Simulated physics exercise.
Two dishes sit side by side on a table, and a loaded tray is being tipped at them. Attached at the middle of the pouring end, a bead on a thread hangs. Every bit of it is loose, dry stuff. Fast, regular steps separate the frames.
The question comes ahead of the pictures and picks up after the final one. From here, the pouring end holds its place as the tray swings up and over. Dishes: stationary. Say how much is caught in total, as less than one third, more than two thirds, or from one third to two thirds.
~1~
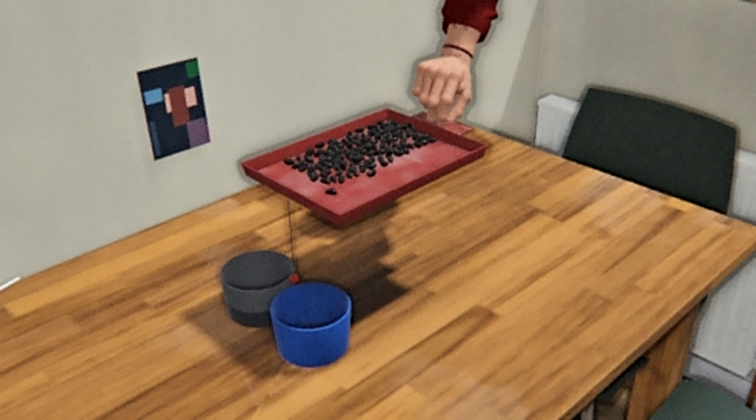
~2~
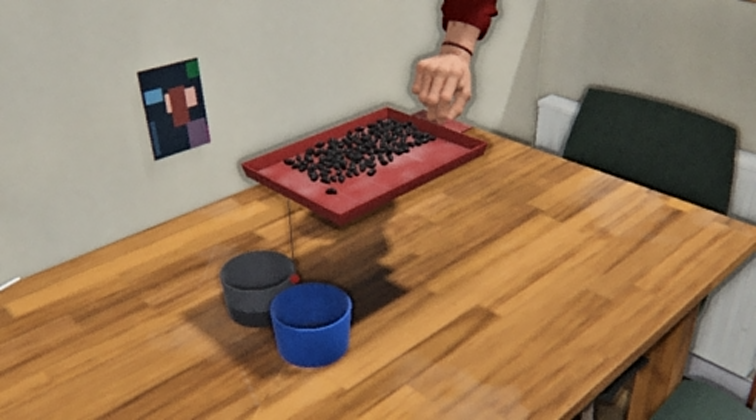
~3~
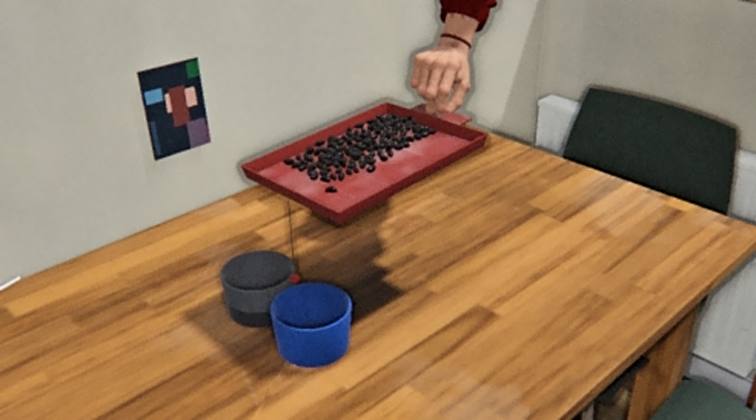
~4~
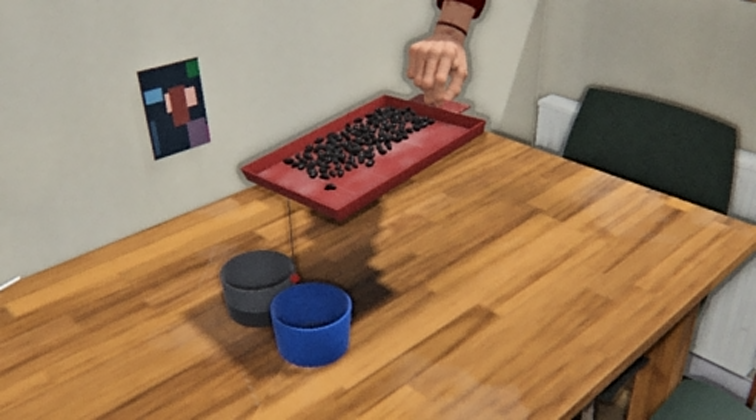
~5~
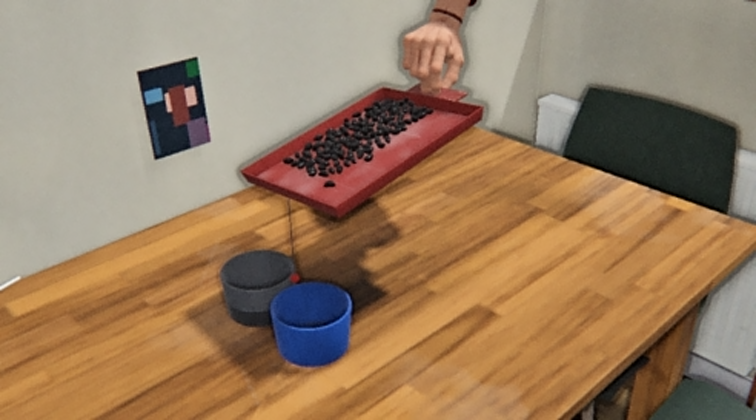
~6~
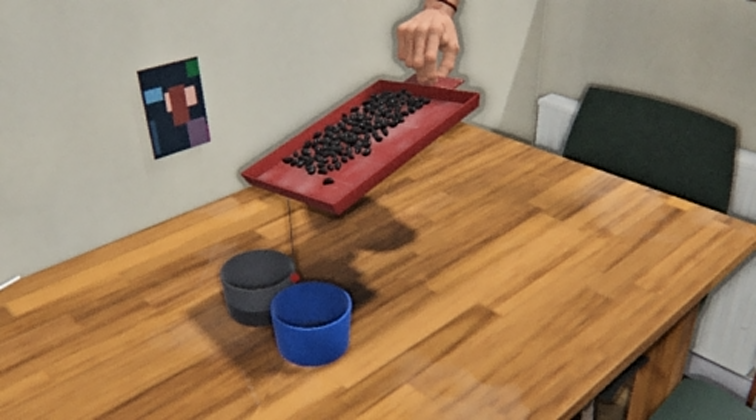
Upwards of two thirds.
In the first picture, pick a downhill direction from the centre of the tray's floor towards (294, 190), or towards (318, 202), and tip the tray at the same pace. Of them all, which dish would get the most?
Try one: The left-side dish. Try two: The right-side dish.
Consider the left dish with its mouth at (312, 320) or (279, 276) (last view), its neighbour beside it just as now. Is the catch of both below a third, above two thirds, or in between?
In order of the places: Below one third, then in the middle band.
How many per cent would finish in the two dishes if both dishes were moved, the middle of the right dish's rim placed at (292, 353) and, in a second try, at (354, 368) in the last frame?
Trial 1 about 0 %, trial 2 about 0 %.
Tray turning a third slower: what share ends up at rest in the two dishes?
I'd expect close to 90 per cent.
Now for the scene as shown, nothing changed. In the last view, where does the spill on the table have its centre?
The centre sits close to (213, 280).
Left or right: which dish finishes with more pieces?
That's going to be the one at left.
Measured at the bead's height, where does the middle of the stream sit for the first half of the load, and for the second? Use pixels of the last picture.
(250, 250), then (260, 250).
Shortly afterwards, tray tipped steeply; the whole lot on the tray.
Next, tray tipped right over; all but a few on the tray; only a few in the left dish; only a few outside both; only a few in the air.
Some moments later, tray tipped past a quarter turn; all but a few in the left dish; a little outside both.
In the end, tray tipped past a quarter turn; none at all in the right dish; all but a few in the left dish; a little outside both.
